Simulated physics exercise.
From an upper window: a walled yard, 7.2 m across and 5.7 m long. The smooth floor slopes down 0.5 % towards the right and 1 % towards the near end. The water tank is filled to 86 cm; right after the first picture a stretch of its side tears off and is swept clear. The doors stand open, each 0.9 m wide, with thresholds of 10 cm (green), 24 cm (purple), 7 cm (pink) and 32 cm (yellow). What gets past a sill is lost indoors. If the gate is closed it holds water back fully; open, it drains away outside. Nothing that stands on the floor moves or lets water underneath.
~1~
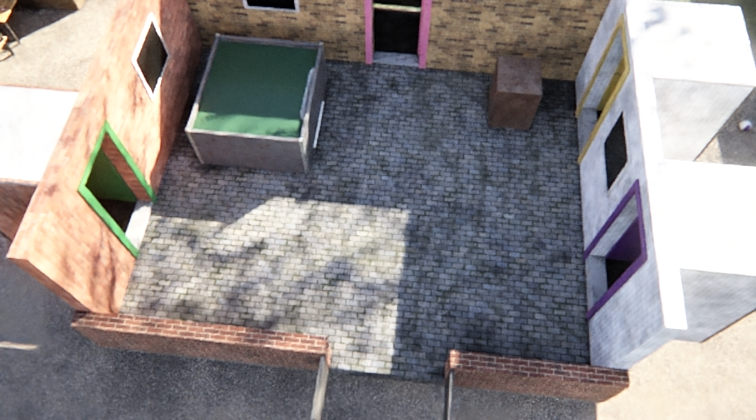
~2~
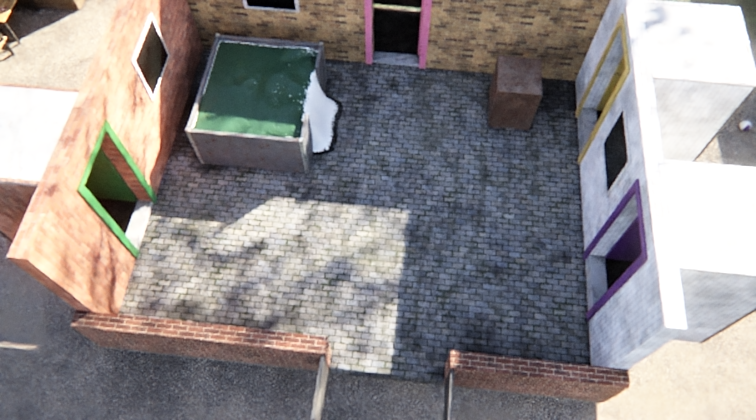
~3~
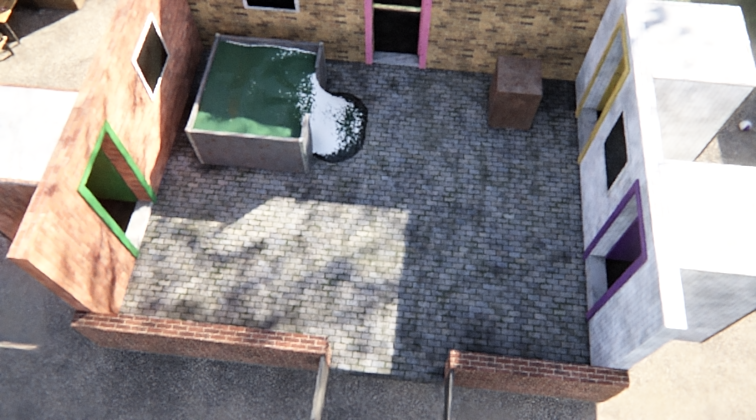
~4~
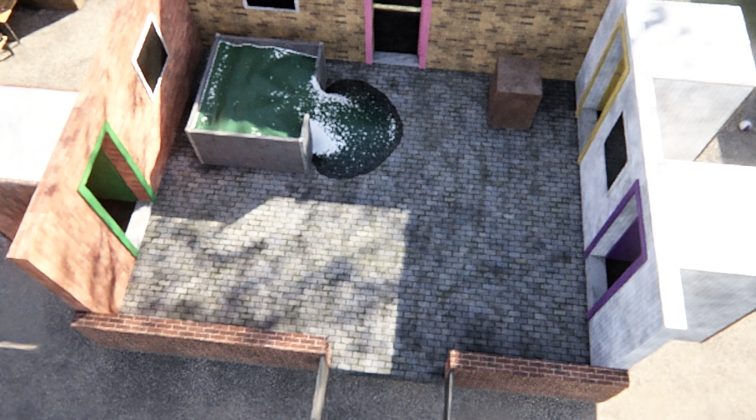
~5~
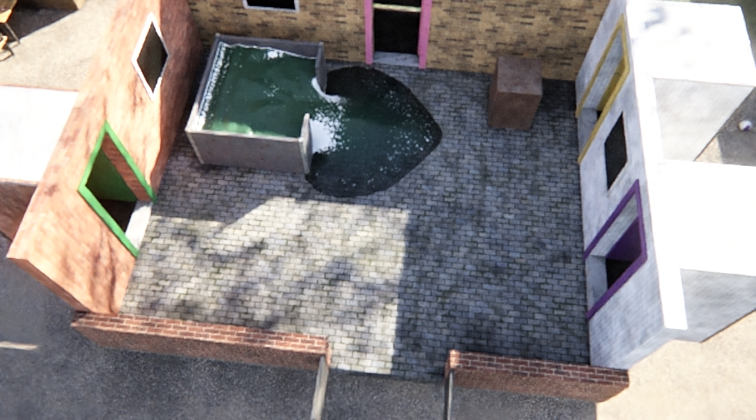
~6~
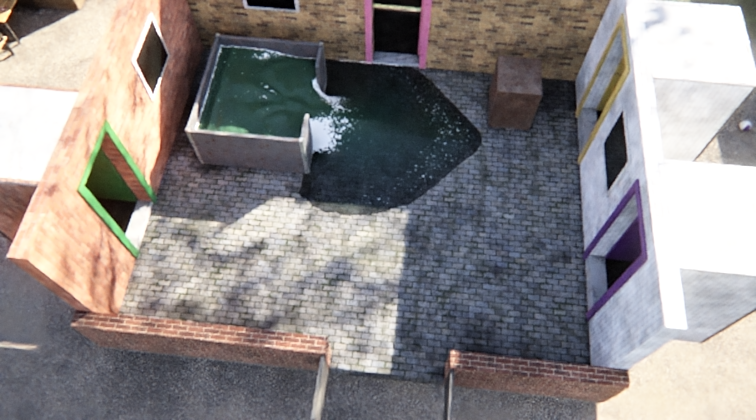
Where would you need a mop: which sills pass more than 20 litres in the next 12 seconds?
Within that time: At the green door it keeps below the limit; at the purple door it stays under the limit; at the pink door it goes over the limit; at the yellow door it stays under the limit.
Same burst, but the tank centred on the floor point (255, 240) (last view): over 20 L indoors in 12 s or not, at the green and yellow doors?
Against that limit: Green under, yellow under.
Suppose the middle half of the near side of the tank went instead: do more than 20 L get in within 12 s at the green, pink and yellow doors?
Against that limit: Green past it, pink under, yellow below.
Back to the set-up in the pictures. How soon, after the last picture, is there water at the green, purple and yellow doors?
Green 6.5 s, purple 1.2 s, yellow 0.4 s.
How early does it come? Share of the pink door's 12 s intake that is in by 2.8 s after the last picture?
About 75 per cent.
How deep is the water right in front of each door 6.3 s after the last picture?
In cm: Green 0, purple 16, pink 7, yellow 10.
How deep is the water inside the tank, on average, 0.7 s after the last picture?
Some 54 cm.
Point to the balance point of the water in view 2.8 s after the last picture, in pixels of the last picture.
Around (408, 158).
Then, 0.7 s after the last picture water covers 40 % of the floor and is deepest (47 cm) near (320, 122); green door not reached, purple door not reached, pink door 15 cm at the sill, 8 L in, yellow door 18 cm at the sill, 0 L in.
Then, 1.5 s after the last picture water covers 50 % of the floor and is deepest (43 cm) near (567, 82); green door not reached, purple door 20 cm at the sill, 0 L in, pink door 11 cm at the sill, 33 L in, yellow door 18 cm at the sill, 0 L in.
Then, 2.8 s after the last picture water covers 55 % of the floor and is deepest (32 cm) near (581, 379); green door not reached, purple door 14 cm at the sill, 0 L in, pink door 8 cm at the sill, 48 L in, yellow door 21 cm at the sill, 0 L in.
Then, 6.3 s after the last picture water covers 85 % of the floor and is deepest (20 cm) near (531, 373); green door not reached, purple door 16 cm at the sill, 0 L in, pink door 7 cm at the sill, 60 L in, yellow door 10 cm at the sill, 0 L in.
Then, 11.3 s after the last picture water covers 95 % of the floor and is deepest (12 cm) near (231, 340); green door 8 cm at the sill, 4 L in, purple door 10 cm at the sill, 0 L in, pink door 3 cm at the sill, 62 L in, yellow door 7 cm at the sill, 0 L in.
